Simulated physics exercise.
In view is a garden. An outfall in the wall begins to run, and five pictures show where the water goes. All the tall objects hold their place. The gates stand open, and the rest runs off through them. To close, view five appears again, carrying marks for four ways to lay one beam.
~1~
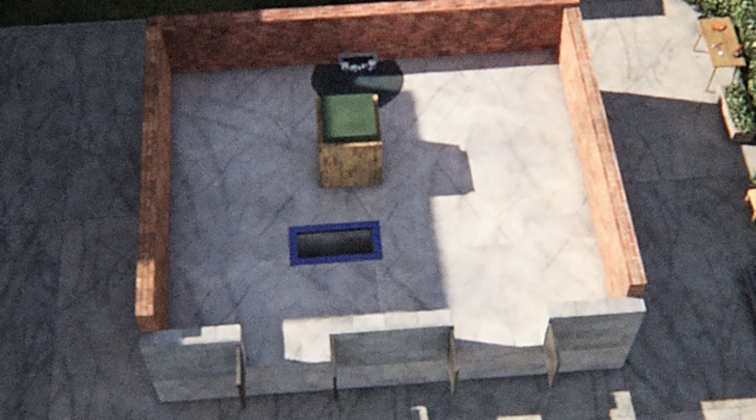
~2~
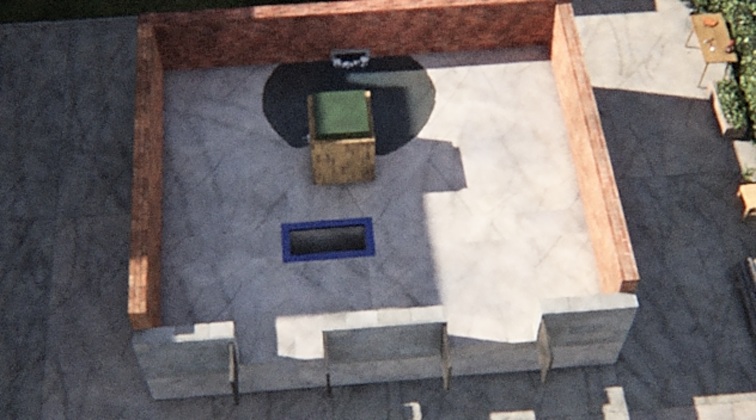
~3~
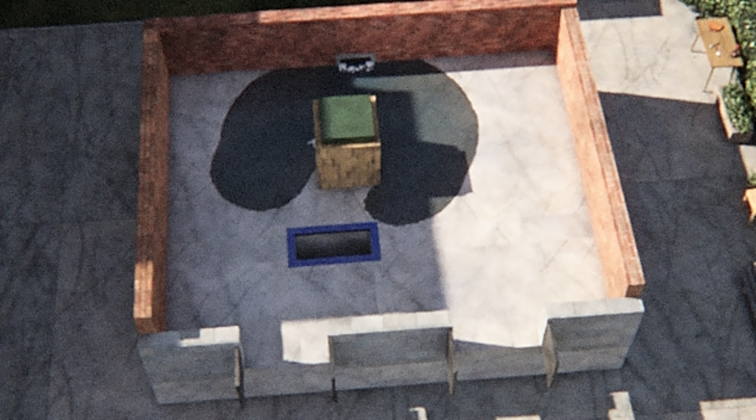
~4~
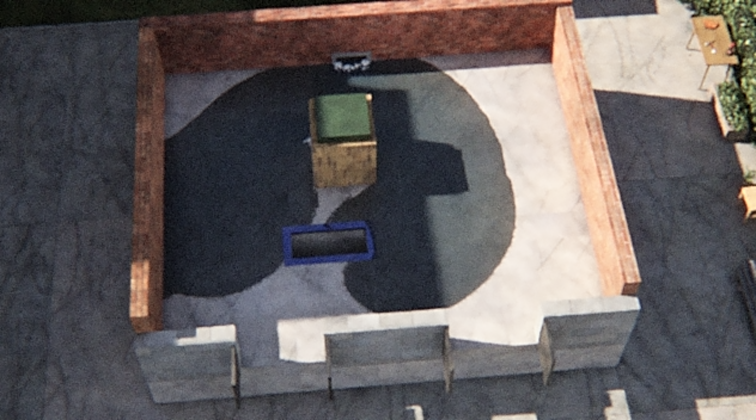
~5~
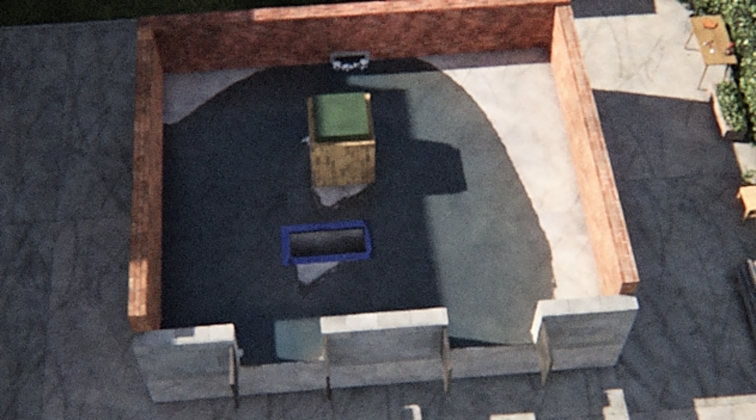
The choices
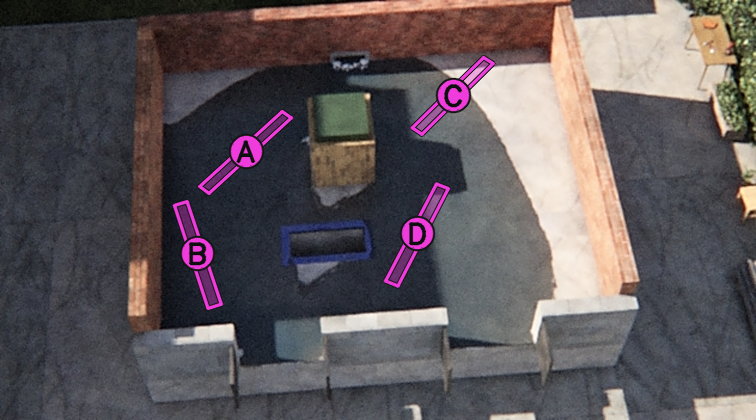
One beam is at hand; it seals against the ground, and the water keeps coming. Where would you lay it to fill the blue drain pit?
Choose D.
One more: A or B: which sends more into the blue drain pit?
A.
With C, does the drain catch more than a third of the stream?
No, it does not.
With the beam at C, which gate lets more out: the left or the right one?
More leaves on the left.
On the marked copy, A from (204, 189) to (286, 114); B from (180, 203) to (214, 306); C from (417, 131) to (488, 60); D from (391, 283) to (442, 186).
With A, about 13 % of the stream goes into the blue drain pit, about 87 % out by the gates.
With B, about 10 % of the stream goes into the blue drain pit, about 90 % out by the gates.
With C, about 14 % of the stream goes into the blue drain pit, about 86 % out by the gates.
With D, about 19 % of the stream goes into the blue drain pit, about 81 % out by the gates.
